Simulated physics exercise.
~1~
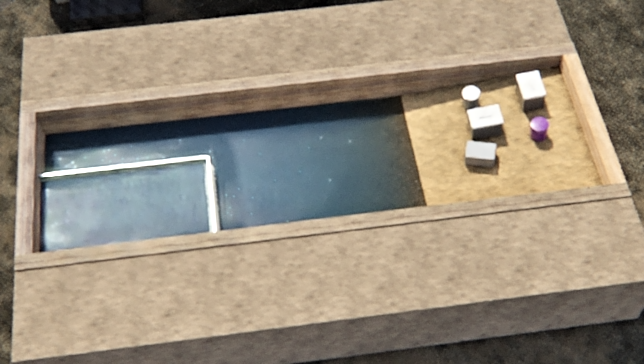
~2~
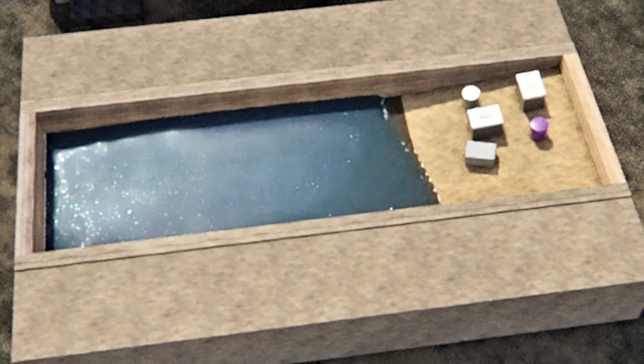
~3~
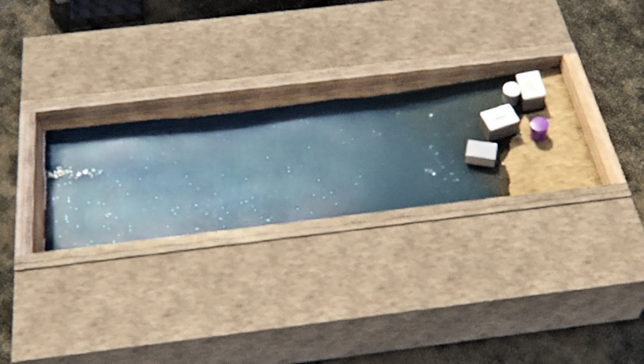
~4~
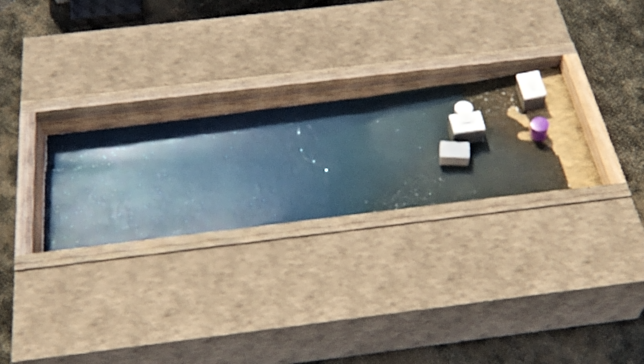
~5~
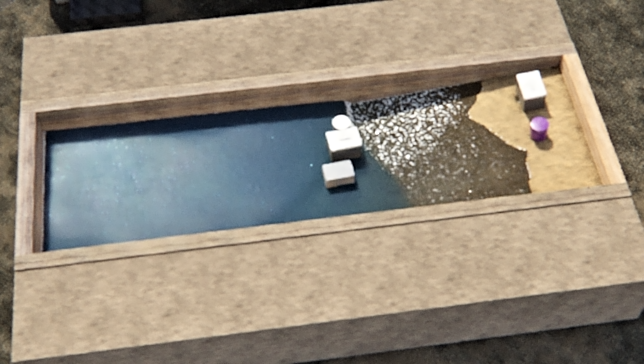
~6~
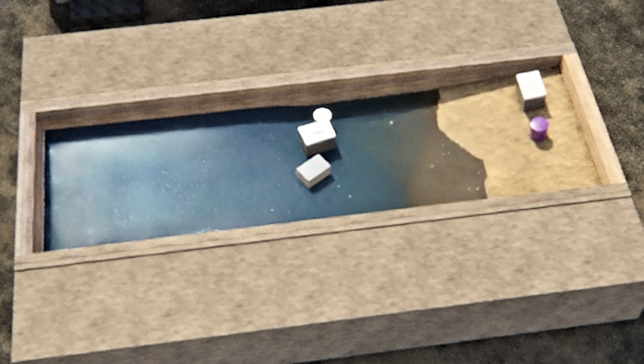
The footage shows water in a walled sandy bay surging right up the slope, reaching several white and grey objects and shifting some, then drawing back left with three of them afloat while a white block and the purple pail remain on the sand.
